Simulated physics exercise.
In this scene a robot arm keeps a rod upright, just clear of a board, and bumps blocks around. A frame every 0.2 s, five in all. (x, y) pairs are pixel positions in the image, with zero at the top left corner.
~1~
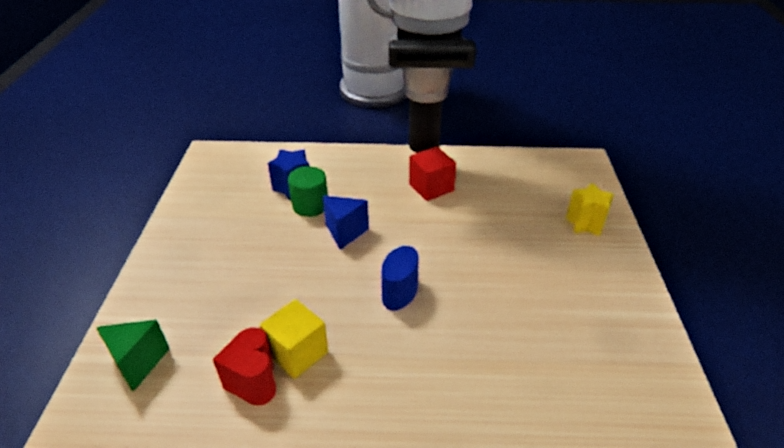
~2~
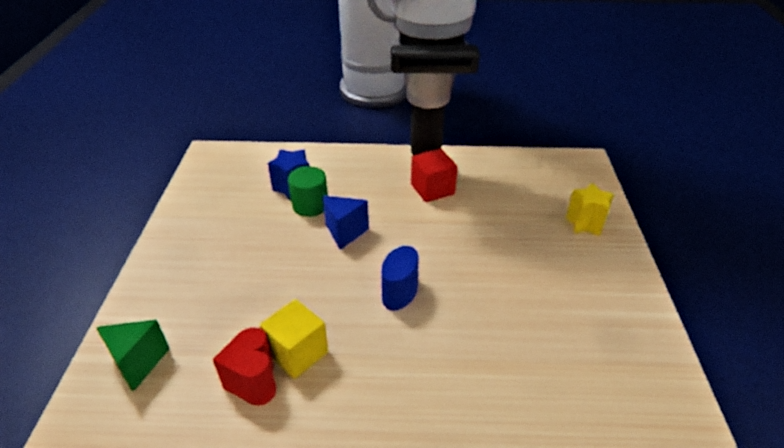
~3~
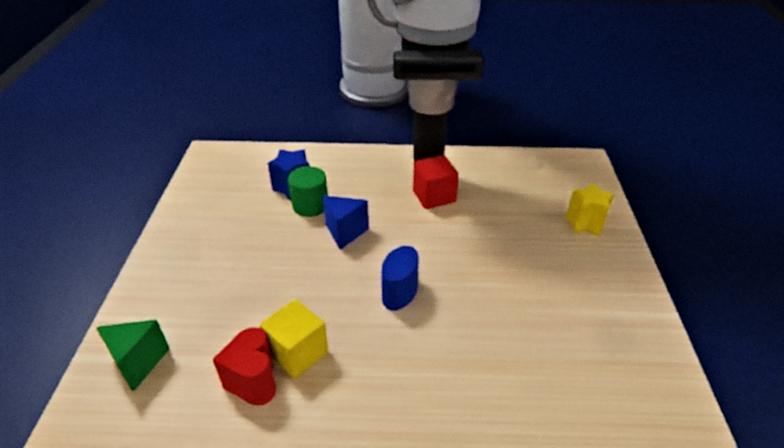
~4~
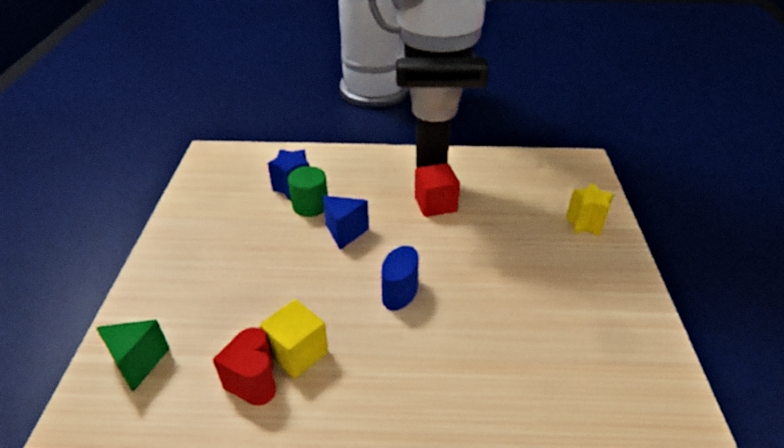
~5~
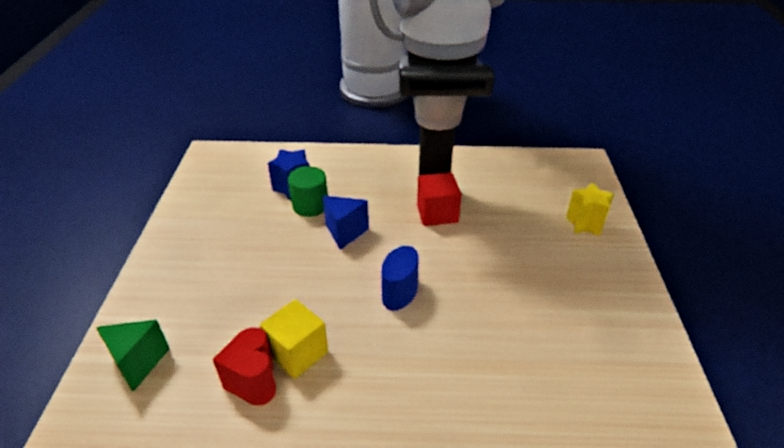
On a wooden board, a robot arm's black rod slowly pushes a red cube forward.
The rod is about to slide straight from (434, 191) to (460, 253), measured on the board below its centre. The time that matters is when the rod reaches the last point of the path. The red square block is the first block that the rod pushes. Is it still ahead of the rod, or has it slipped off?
Ahead of the rod.
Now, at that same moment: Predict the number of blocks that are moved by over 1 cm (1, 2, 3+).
Of all the blocks, just one travels more than a centimetre.
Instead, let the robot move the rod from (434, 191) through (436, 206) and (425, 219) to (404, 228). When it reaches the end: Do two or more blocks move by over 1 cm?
In short: No.
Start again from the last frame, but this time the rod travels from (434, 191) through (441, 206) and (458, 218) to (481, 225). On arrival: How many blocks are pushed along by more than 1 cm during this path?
One block moves more than 1 cm.
On the path given first. One third of the way, rod (444, 192); red square block (444, 205), turned 15° clockwise.
Two thirds of the way, rod (453, 213); red square block (448, 227), turned 30° clockwise.
At the end, rod (462, 235); blue elliptical block in place; red square block (450, 250), turned 45° clockwise.
